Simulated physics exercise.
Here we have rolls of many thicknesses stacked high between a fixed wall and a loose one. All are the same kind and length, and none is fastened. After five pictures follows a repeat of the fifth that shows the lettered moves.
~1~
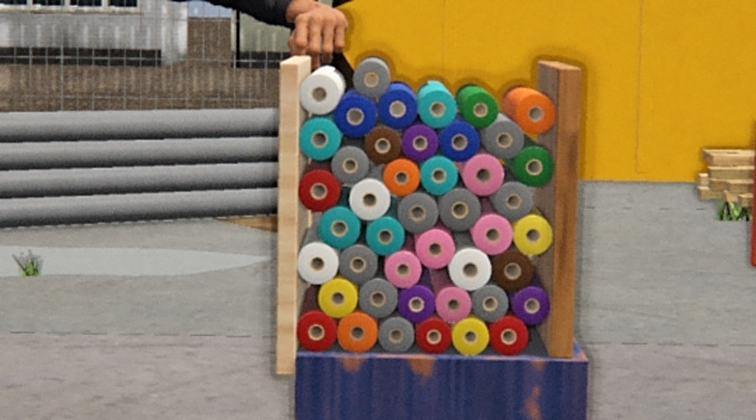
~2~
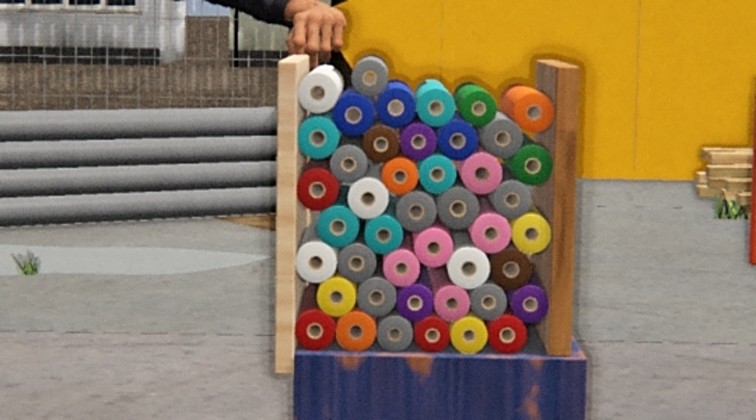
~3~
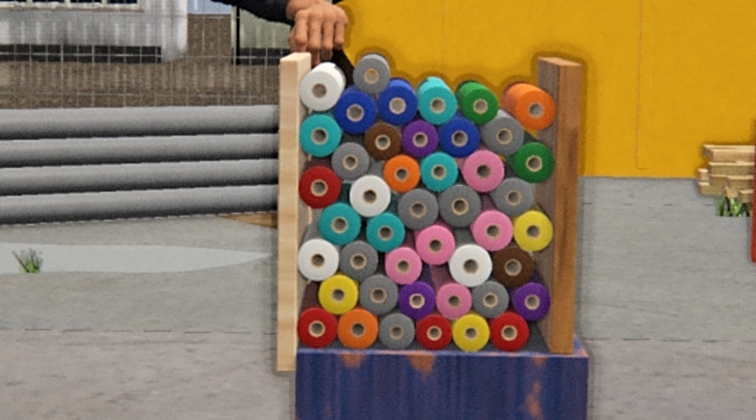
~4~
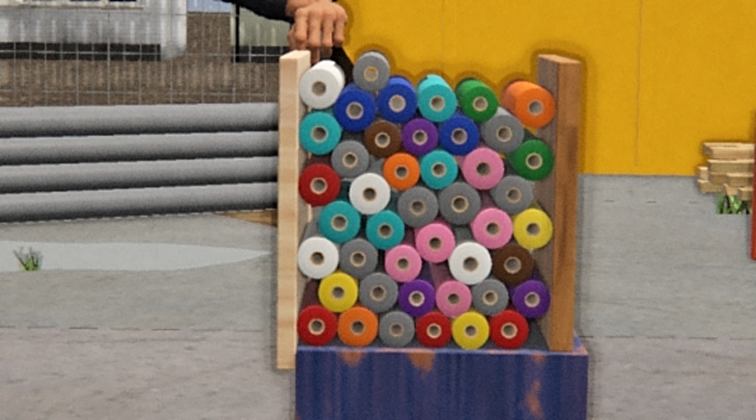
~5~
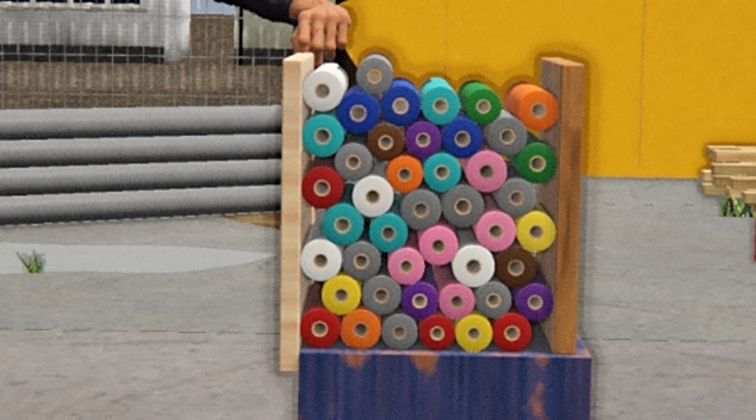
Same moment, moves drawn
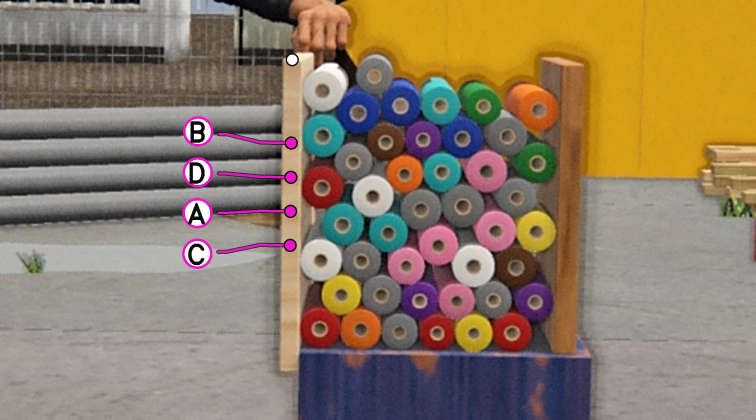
Colorful rolls sat stacked between two upright wooden boards on a worn blue base, while a hand rested at the top of the left board. Apart from a slight shift in the view, nothing really moved.
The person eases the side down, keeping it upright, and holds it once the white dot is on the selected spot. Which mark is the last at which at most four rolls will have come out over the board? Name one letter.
The answer is mark A.
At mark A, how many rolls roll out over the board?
The count is four.
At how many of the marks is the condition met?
Three of them.
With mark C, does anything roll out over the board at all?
At C: Yes.
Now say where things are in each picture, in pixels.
In the first frame, a purple roll (531, 306); a pink roll (403, 270); a pink roll (493, 235).
In the second frame, a pink roll (491, 234); a yellow roll (531, 233).
In the third frame, a pink roll (484, 172); a blue roll (355, 113).
In the fourth frame, a blue roll (398, 103); side board (296, 197).
In the fifth frame, a red roll (320, 329); a red roll (512, 333); a purple roll (535, 302).
On the copy, A at (291, 211); B at (291, 143); C at (290, 245); D at (291, 177); the white dot at (292, 60).
On A. First, top of the board (301, 128).
Then, top of the board (300, 206).
Finally, top of the board (300, 211), four out over the board.
By contrast, B one out over the board; C more than four out over the board; D four out over the board.
